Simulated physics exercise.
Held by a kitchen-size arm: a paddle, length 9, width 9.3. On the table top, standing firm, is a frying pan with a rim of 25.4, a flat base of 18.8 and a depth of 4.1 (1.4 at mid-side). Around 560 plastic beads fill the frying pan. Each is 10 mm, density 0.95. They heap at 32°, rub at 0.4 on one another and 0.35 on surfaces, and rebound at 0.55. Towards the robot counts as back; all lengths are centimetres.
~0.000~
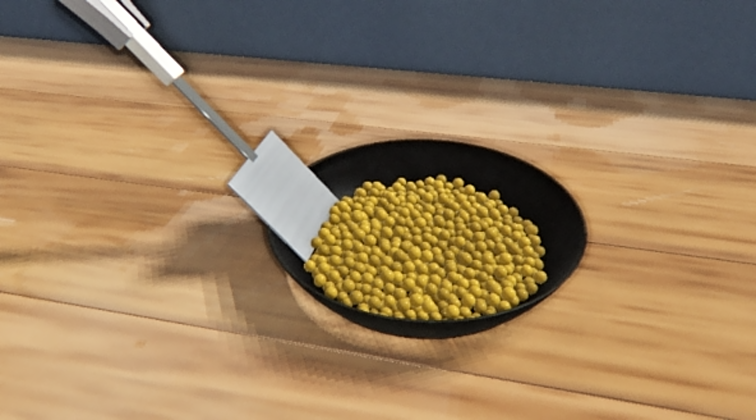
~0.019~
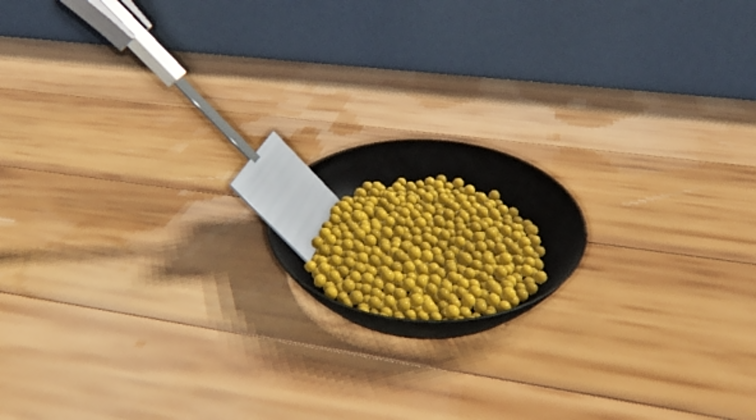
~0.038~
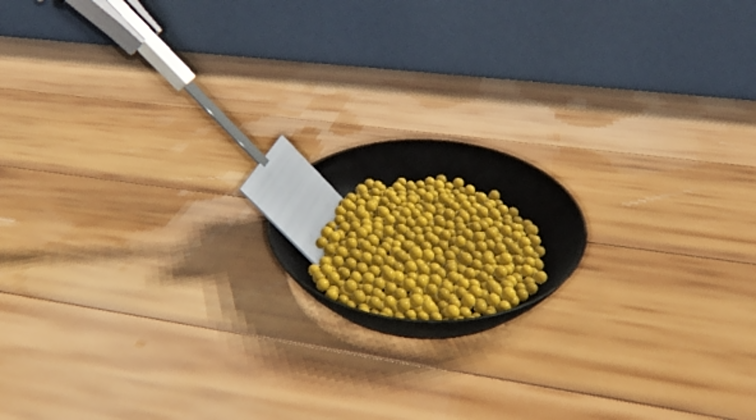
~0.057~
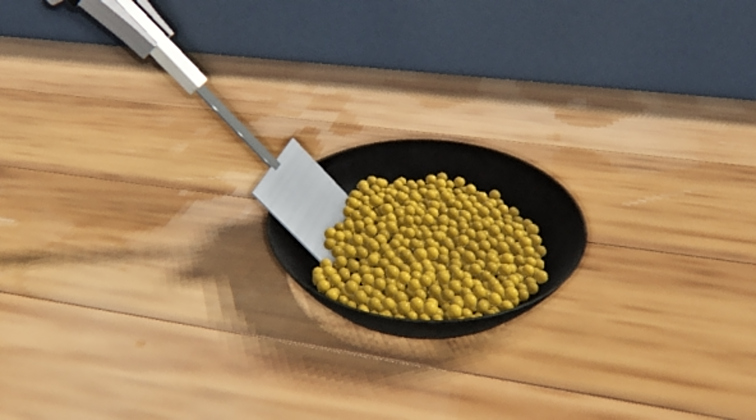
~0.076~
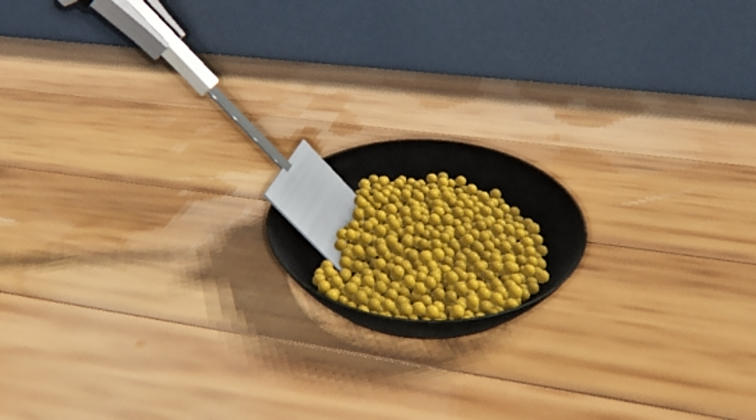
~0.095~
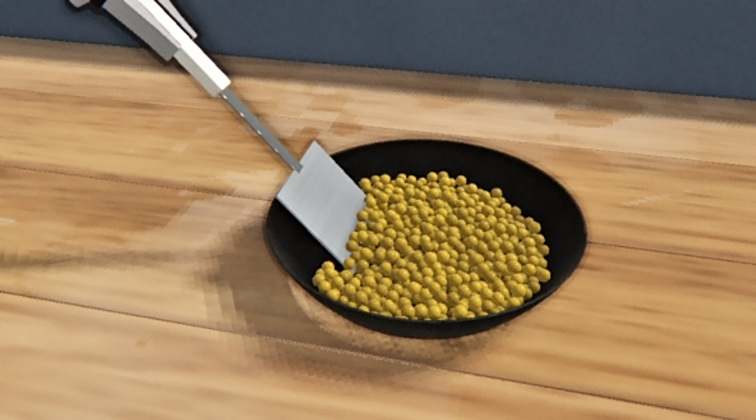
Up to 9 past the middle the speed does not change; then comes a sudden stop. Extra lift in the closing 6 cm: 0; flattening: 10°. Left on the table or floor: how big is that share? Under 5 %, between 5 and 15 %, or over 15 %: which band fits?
The band that fits is between 5 and 15 %.
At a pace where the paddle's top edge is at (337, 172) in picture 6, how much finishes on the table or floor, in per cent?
Share: Roughly 20 %.
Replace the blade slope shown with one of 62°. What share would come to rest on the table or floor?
My guess is close to 15 per cent.
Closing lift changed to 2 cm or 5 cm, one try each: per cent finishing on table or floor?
I'd put it near 10 in a hundred, then near 10 in a hundred.
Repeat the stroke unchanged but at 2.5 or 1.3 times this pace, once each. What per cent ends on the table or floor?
Some 25 and 15 per cent.
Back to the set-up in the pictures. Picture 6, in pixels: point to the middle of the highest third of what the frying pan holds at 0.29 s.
Around (510, 235).
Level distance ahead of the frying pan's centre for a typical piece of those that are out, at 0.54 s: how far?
I'd say some 16 centimetres.
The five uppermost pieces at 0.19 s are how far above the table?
Somewhere near 4 cm, I'd say.
By 0.19 s, sloping 48°, highest piece 4 above the table; 561 in the frying pan.
By 0.29 s, sloping 44°, highest piece 4 above the table; 561 in the frying pan.
By 0.54 s, sloping 38°, highest piece 5 above the table; 522 in the frying pan, 38 on the table or floor, 1 on the blade or in flight.
By 1.59 s, sloping 38°, highest piece 5 above the table; 521 in the frying pan, 40 on the table or floor.
Final count, 521 in the frying pan, 40 on the table or floor. That is 7 % on the table or floor.
